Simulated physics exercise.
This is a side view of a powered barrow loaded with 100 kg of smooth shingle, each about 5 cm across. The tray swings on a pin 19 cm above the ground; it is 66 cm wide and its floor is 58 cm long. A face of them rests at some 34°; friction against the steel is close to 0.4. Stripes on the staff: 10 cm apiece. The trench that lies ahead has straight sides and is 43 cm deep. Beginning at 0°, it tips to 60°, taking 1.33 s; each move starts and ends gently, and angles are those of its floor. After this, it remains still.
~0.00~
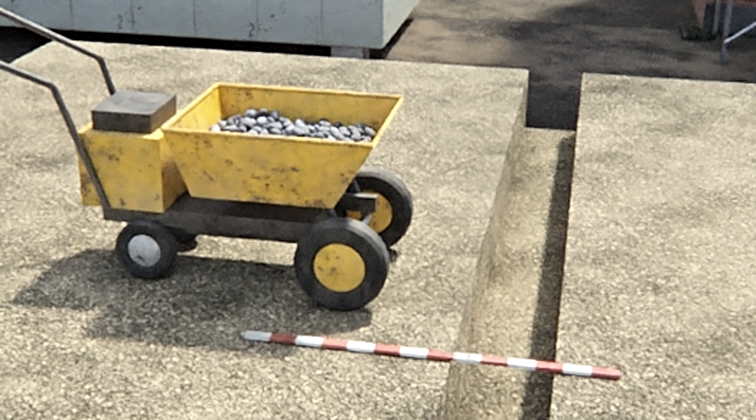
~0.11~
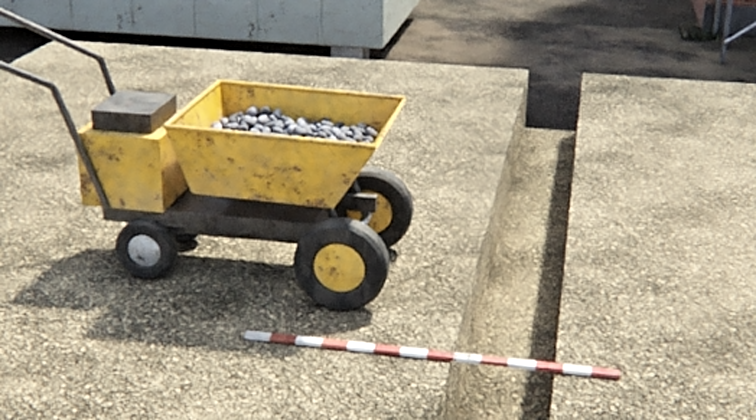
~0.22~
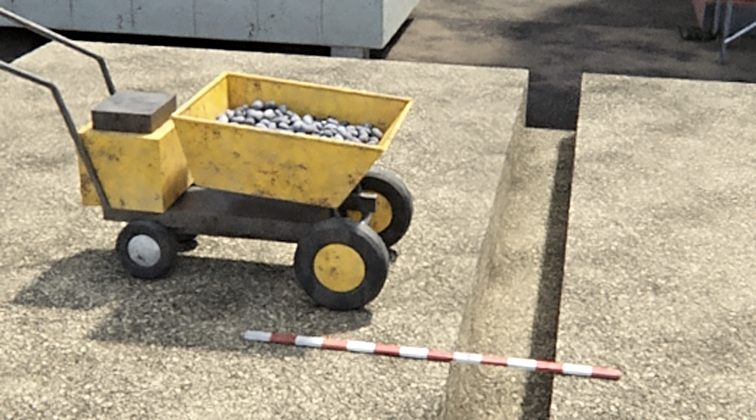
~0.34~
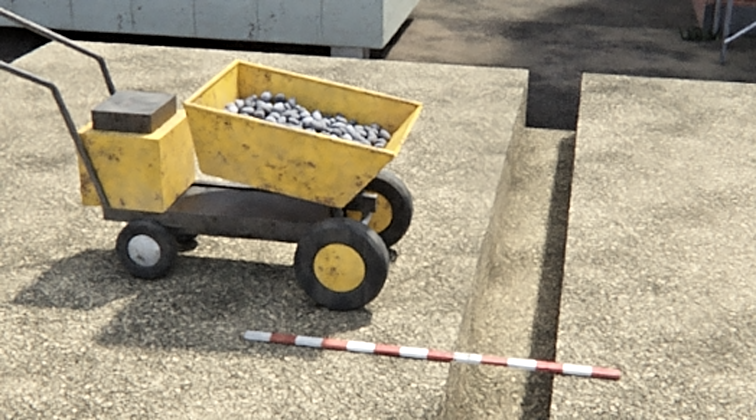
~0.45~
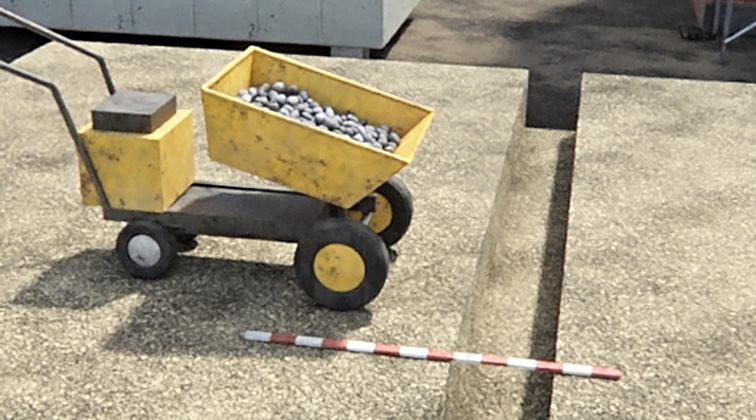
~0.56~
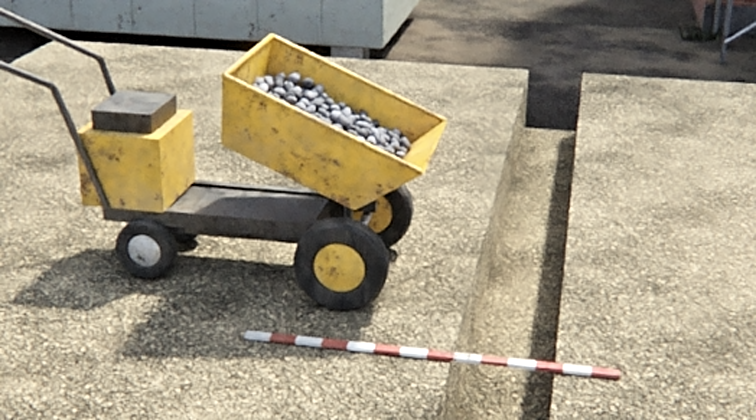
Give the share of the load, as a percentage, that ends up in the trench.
61 %.
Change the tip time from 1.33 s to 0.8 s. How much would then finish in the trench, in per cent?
My guess is near 50 percent.
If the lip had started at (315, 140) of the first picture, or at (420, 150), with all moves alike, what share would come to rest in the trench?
Result: Close to 40 then close to 35 per cent.
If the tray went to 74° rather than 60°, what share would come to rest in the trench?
Close to 95 per cent then.
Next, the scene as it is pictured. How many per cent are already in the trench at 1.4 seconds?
Some 15 per cent of the load by that point.
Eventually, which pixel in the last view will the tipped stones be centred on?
Middle at around (514, 373), I'd say.
After 1.0 s the floor is at 51°; 100 % in the tray; the foremost stones are at (453, 189).
After 1.4 s the floor is at 60°; 84 % in the tray, 16 % in the trench; the foremost stones are at (547, 326).
After 1.8 s the floor is at 60°; 60 % in the tray, 39 % in the trench, 1 % past the trench; the foremost stones are at (597, 293).
After 3.7 s the floor is at 60°; 37 % in the tray, 61 % in the trench, 1 % past the trench; the foremost stones are at (651, 303).
